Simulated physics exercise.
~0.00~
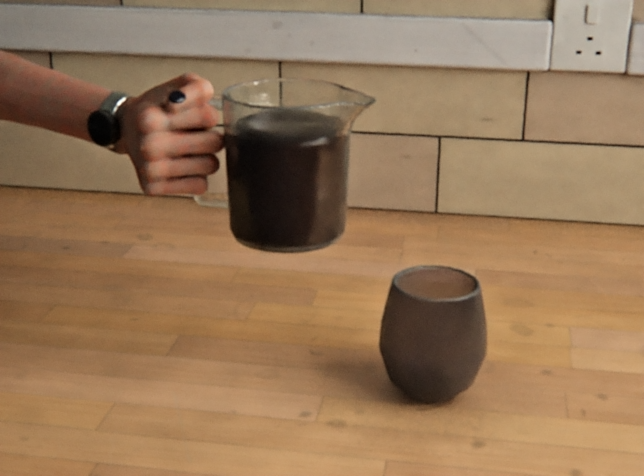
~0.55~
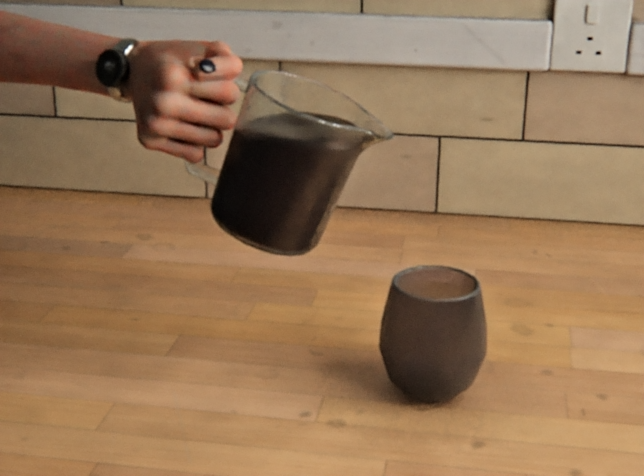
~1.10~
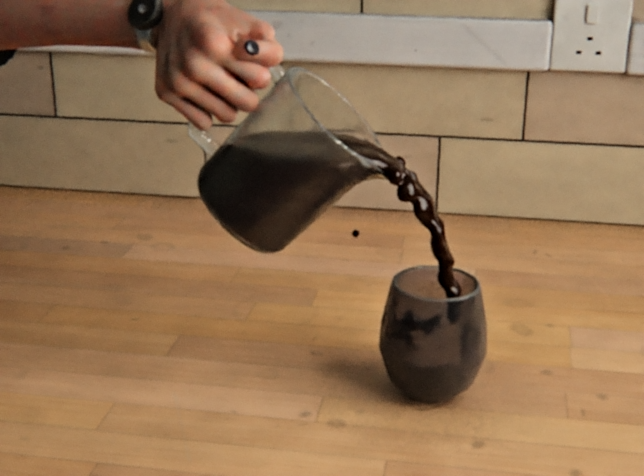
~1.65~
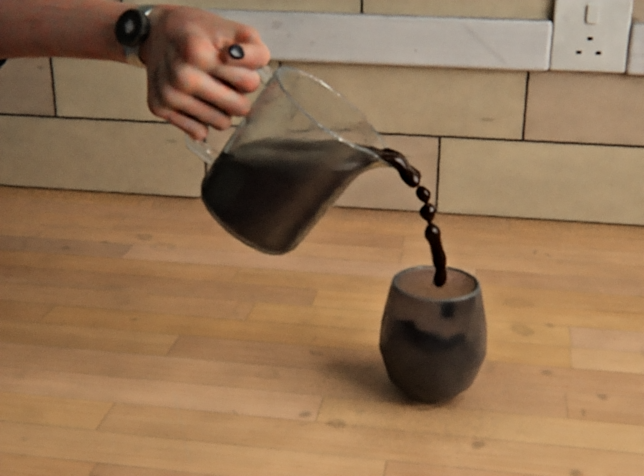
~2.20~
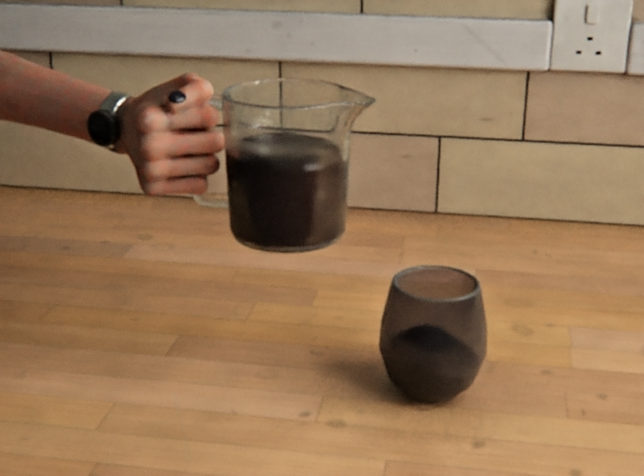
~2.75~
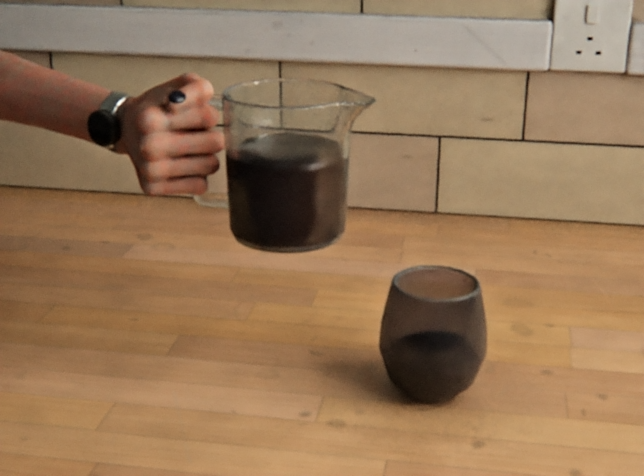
A hand wearing a dark watch and a ring holds a clear glass pitcher of dark coffee at the left, above a wooden counter seen from the front and slightly above. A stemless glass, greyish and empty, stands to the lower right, with beige tiles and a white socket behind. The hand tilts the pitcher rightward until a dark, wavering stream falls from the spout into the glass. The stream thins as the pitcher begins to tip back. Finally the pitcher is upright again, still held and mostly full, while coffee settles level in the lower part of the glass.
